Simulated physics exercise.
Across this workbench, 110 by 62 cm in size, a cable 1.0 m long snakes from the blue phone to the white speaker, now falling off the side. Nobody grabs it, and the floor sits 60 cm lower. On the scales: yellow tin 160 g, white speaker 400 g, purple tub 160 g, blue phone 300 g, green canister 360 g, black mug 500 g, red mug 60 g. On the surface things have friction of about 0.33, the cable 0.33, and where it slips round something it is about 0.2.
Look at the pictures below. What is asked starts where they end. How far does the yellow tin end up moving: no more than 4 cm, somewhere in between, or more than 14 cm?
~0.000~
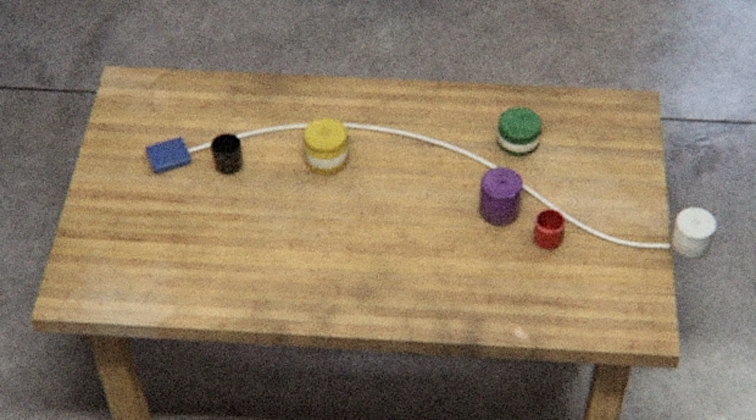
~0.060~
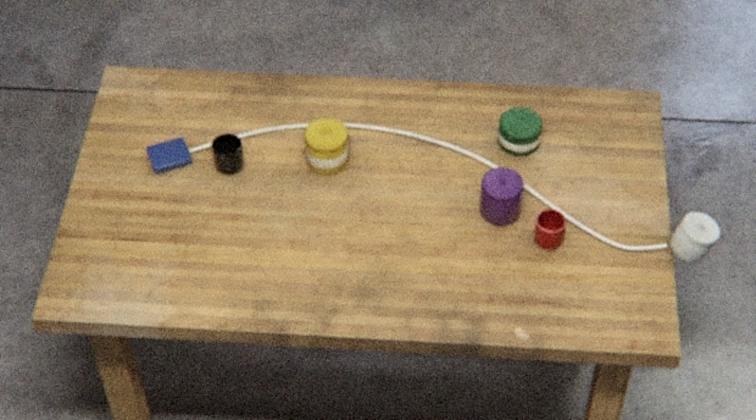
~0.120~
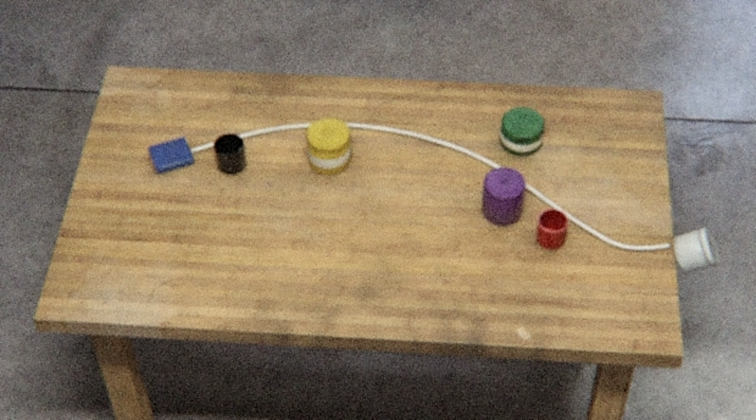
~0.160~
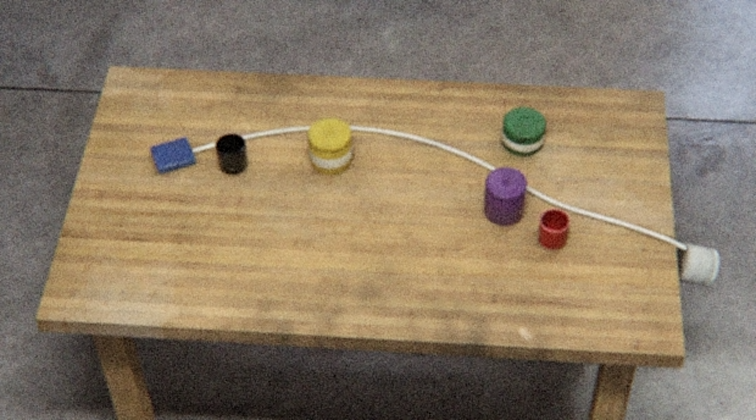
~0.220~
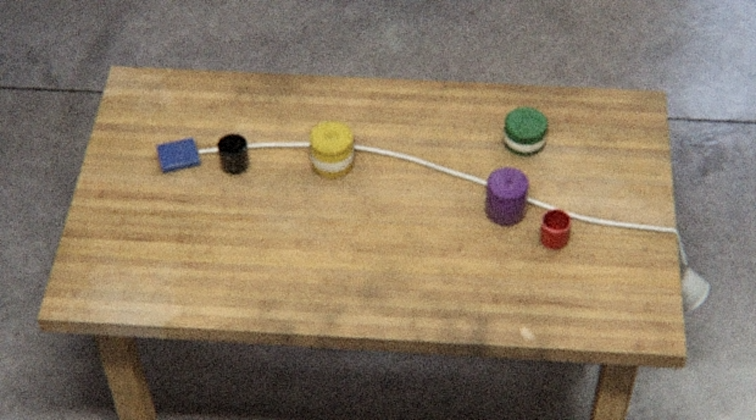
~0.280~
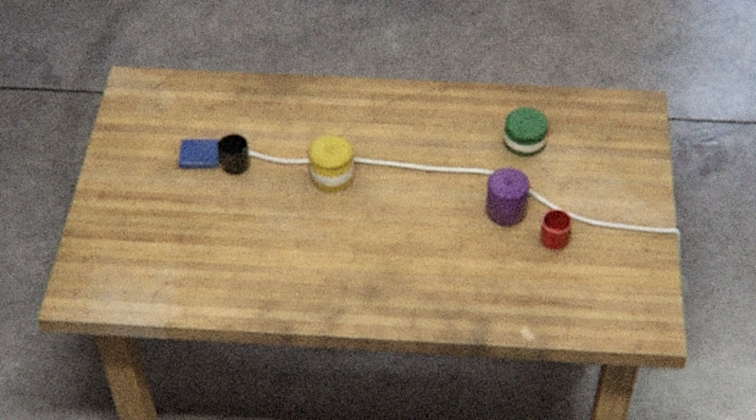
I'd bet it ends up in the mid range.
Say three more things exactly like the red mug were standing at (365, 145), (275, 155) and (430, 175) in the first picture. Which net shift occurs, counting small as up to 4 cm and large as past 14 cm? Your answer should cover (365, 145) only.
At that spot the shift is big.
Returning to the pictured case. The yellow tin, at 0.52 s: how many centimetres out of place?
The yellow tin is around 10 cm from where it began.
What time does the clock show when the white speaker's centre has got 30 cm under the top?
That is: 0.90 s.
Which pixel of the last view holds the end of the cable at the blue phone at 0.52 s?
At about pixel (247, 152).
At 0.5 s, the cable's tail end at (247, 152); yellow tin 10 cm off its start, white speaker over the edge, blue phone 11 cm off its start.
At 0.7 s, the cable's tail end at (267, 146); yellow tin 10 cm off its start, blue phone 14 cm off its start, white speaker over the edge.
At 1.0 s, the cable's tail end at (321, 144); yellow tin 10 cm off its start at (330, 172), blue phone 24 cm off its start at (300, 137), white speaker over the edge.
At 1.2 s, the cable's tail end at (413, 156); yellow tin 10 cm off its start, blue phone 41 cm off its start, white speaker over the edge.
At 2.4 s, the cable's tail end at (478, 165); yellow tin 10 cm off its start at (330, 172), blue phone 53 cm off its start at (457, 159), white speaker over the edge, black mug 3 cm off its start at (247, 150).
